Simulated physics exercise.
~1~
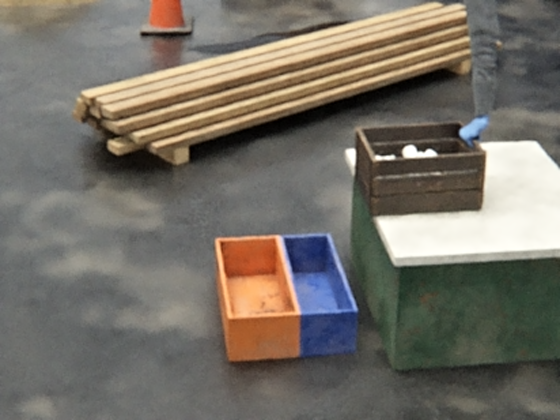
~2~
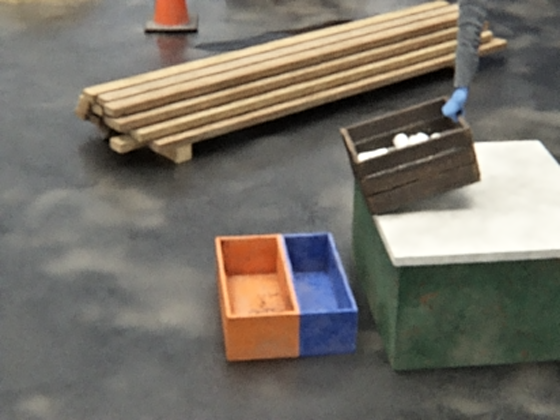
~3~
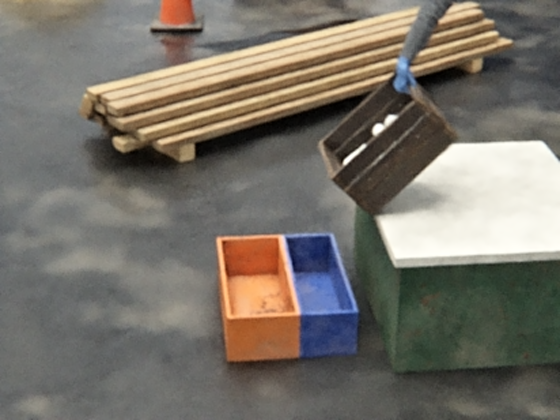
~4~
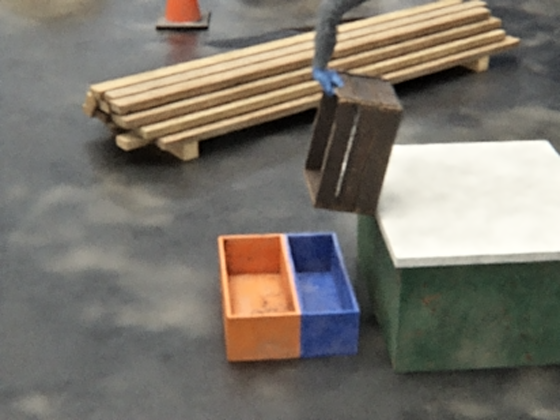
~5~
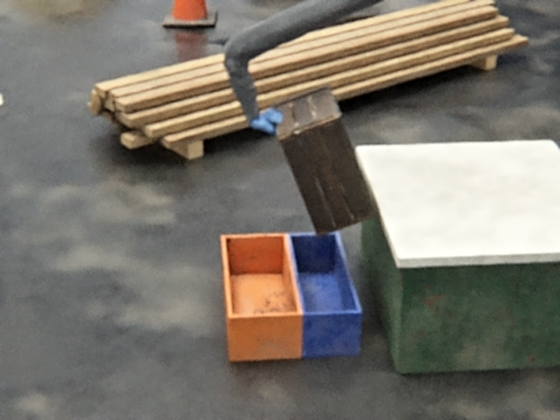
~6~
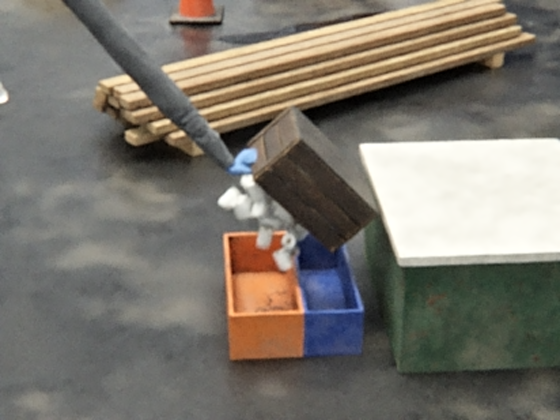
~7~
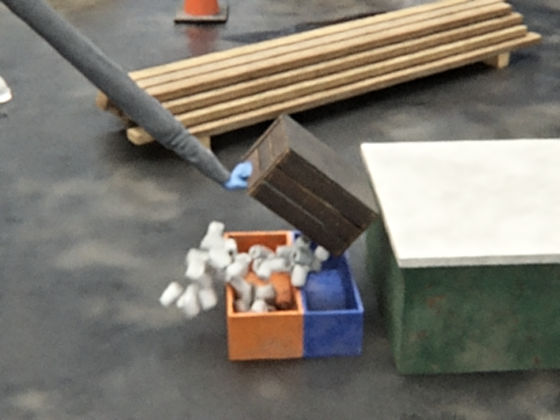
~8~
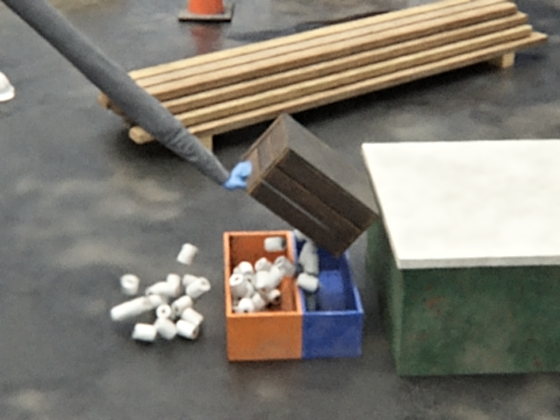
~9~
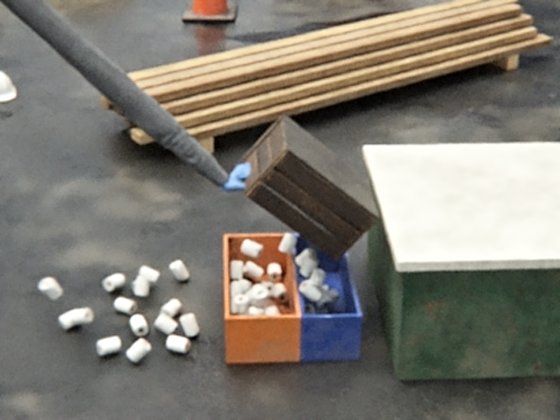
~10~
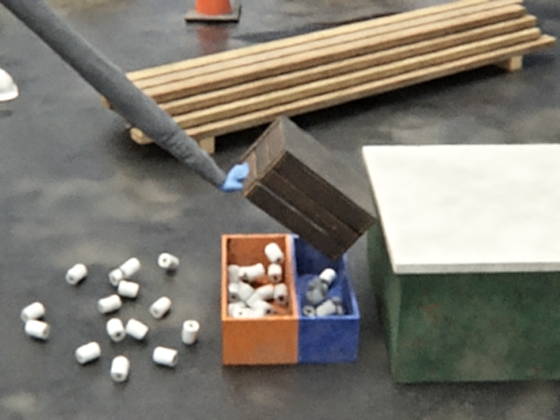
A gloved hand tipped a dark wooden box off the edge of a white-topped green bench, spilling small white rolls. Many landed in the orange tub, fewer in the blue one, and the rest scattered on the ground to the left.
